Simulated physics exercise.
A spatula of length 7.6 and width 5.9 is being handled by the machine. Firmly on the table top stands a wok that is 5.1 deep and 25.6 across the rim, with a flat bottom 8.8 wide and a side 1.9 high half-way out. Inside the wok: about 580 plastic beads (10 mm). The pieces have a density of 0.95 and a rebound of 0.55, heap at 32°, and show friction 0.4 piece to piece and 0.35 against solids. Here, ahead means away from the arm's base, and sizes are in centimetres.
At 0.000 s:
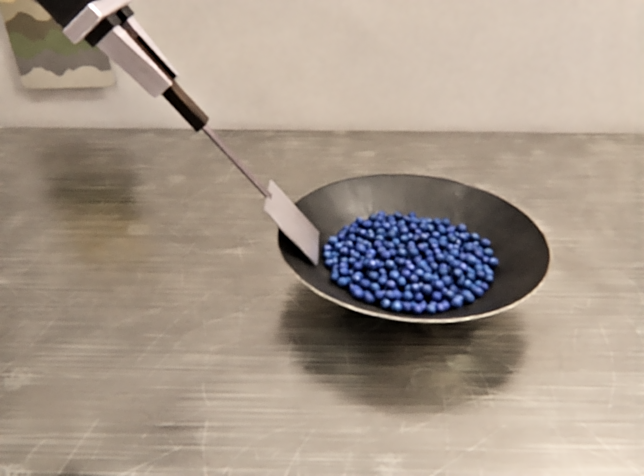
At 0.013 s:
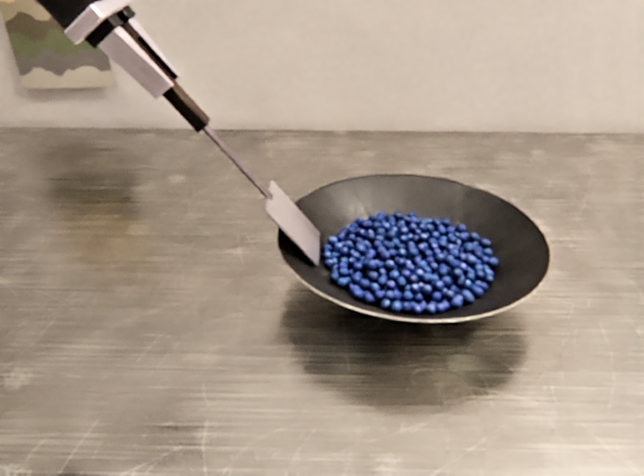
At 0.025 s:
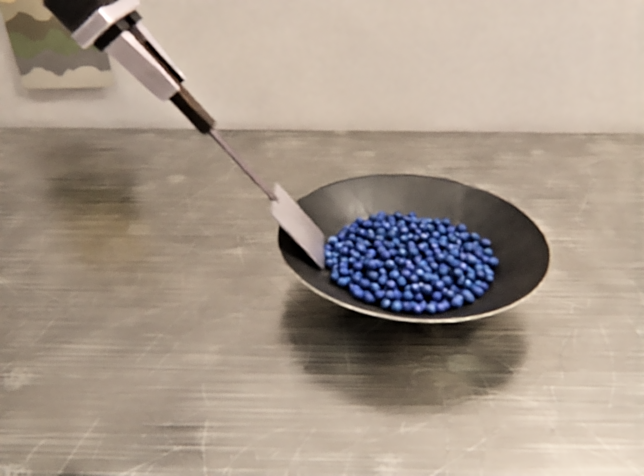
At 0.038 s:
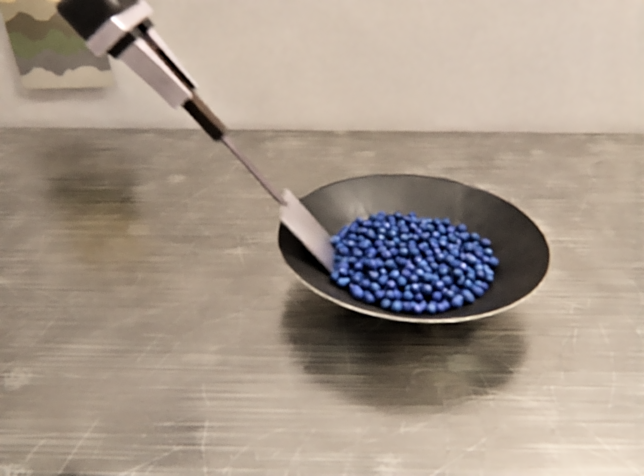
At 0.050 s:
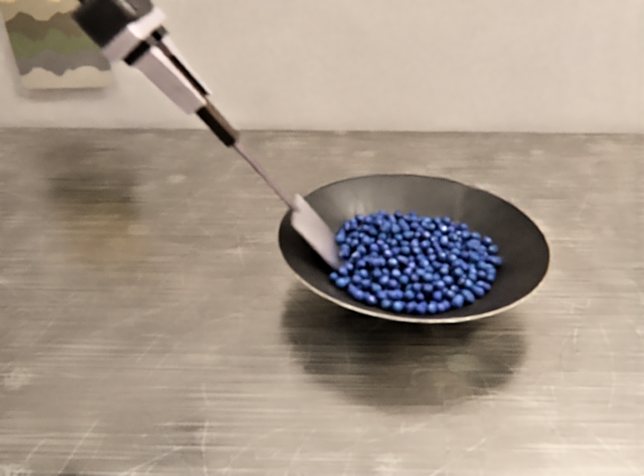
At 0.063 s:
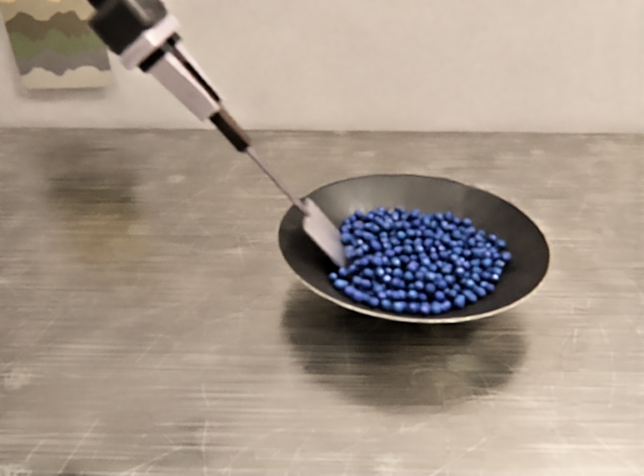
A robot arm slides a spatula rightward into blue beads in a dark wok, nudging them slightly.
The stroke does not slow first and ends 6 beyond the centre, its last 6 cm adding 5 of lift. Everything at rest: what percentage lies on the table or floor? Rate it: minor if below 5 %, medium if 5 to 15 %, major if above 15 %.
Rating: Medium.
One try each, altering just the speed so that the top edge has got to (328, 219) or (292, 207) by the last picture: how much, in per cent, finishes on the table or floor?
Respectively, around 25 and 0 per cent.
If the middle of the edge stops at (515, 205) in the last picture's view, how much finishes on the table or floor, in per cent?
About 30 per cent.
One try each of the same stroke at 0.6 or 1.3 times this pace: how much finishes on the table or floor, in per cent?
Roughly 0 percent for the first try, 15 percent for the second.
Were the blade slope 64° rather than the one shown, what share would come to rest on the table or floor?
10 %.
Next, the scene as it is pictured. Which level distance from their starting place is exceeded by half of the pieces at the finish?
Somewhere near 4 centimetres, I reckon.
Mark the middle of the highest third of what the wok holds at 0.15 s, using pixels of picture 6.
(466, 239).
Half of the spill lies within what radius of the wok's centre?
The answer is around 40 cm.
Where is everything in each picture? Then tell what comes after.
The first picture shows the spatula top edge at (267, 194), sloping 52°; upper third of the load around (412, 253), from x 325 to 495, top at y 215; 580 in the wok.
The second picture shows the spatula top edge at (268, 195), sloping 52°; upper third of the load around (412, 253), from x 325 to 495, top at y 215.
The third picture shows the spatula top edge at (274, 198), sloping 52°; upper third of the load around (412, 253), from x 325 to 495, top at y 215.
The fourth picture shows the spatula top edge at (284, 203), sloping 52°; upper third of the load around (410, 253), from x 335 to 495, top at y 215.
The fifth picture shows the spatula top edge at (295, 209), sloping 52°; upper third of the load around (407, 249), from x 335 to 495, top at y 215.
The sixth picture shows the spatula top edge at (307, 213), sloping 52°; upper third of the load around (413, 250), from x 335 to 505, top at y 210; 580 in the wok.
After 0.11 s, sloping 52°, highest piece 5 above the table; 580 in the wok.
After 0.15 s, sloping 52°, highest piece 6 above the table; 580 in the wok.
After 0.38 s, sloping 52°, highest piece 7 above the table; 524 in the wok, 46 on the table or floor, 10 on the blade or in flight.
After 1.43 s, sloping 52°, highest piece 5 above the table; 523 in the wok, 57 on the table or floor.
In the end, 523 in the wok, 57 on the table or floor. That is 10 % on the table or floor.
